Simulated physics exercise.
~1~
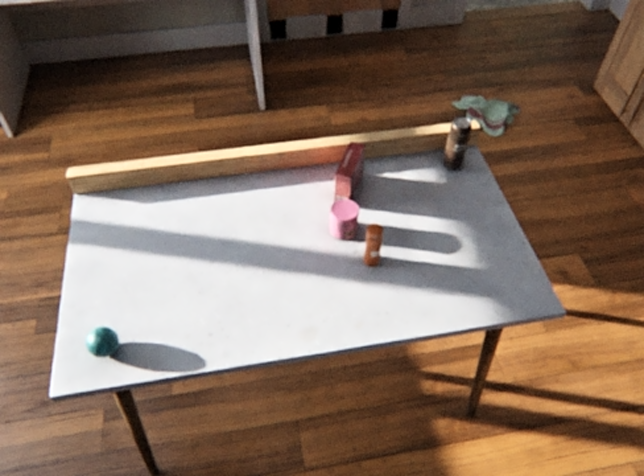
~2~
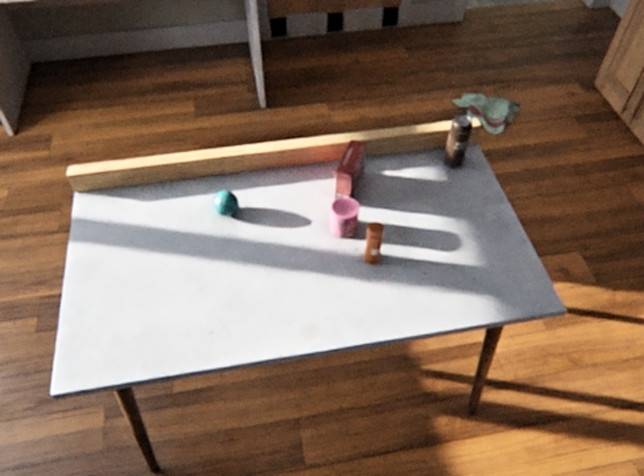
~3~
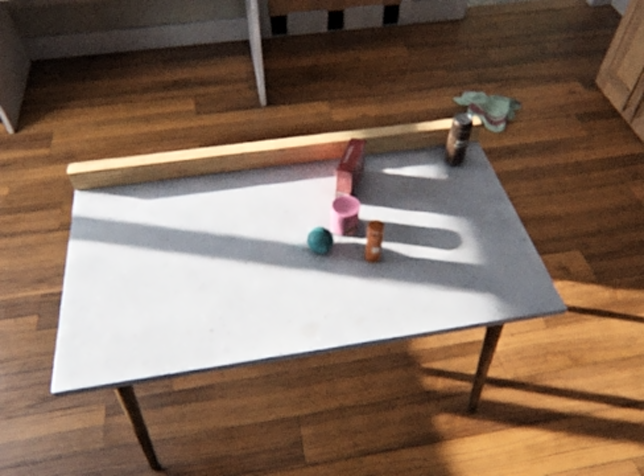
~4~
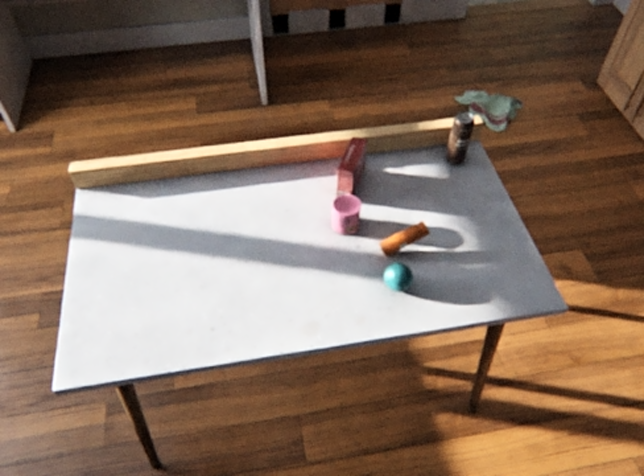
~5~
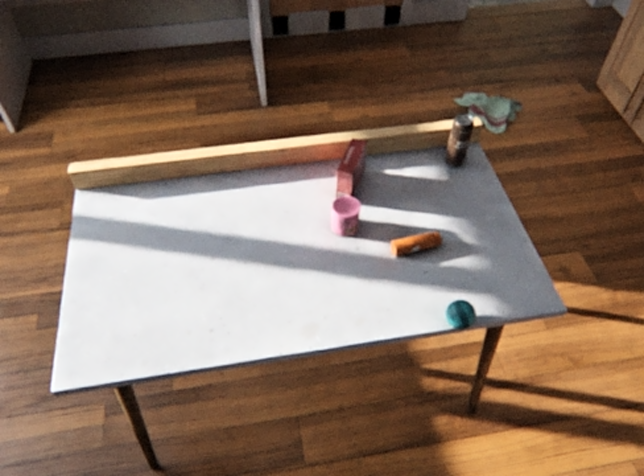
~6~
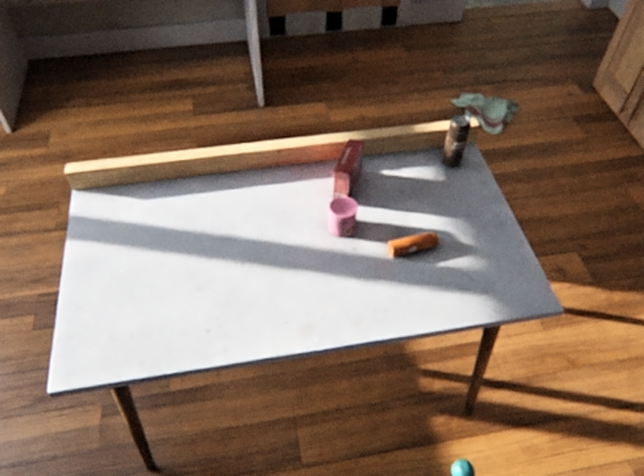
At the start, a turquoise ball sits near the left front of a pale table, with a red packet, a pink tin, an upright orange shaker and a brown can standing toward the right, and a wooden rail along the far side. The ball rolls up and to the right toward the rail, then rebounds toward the near side. It passes the pink tin and knocks over the orange shaker. The ball continues right and forward to the unguarded near edge and drops to the floor. The shaker ends on its side, while the packet, tin and can remain standing.
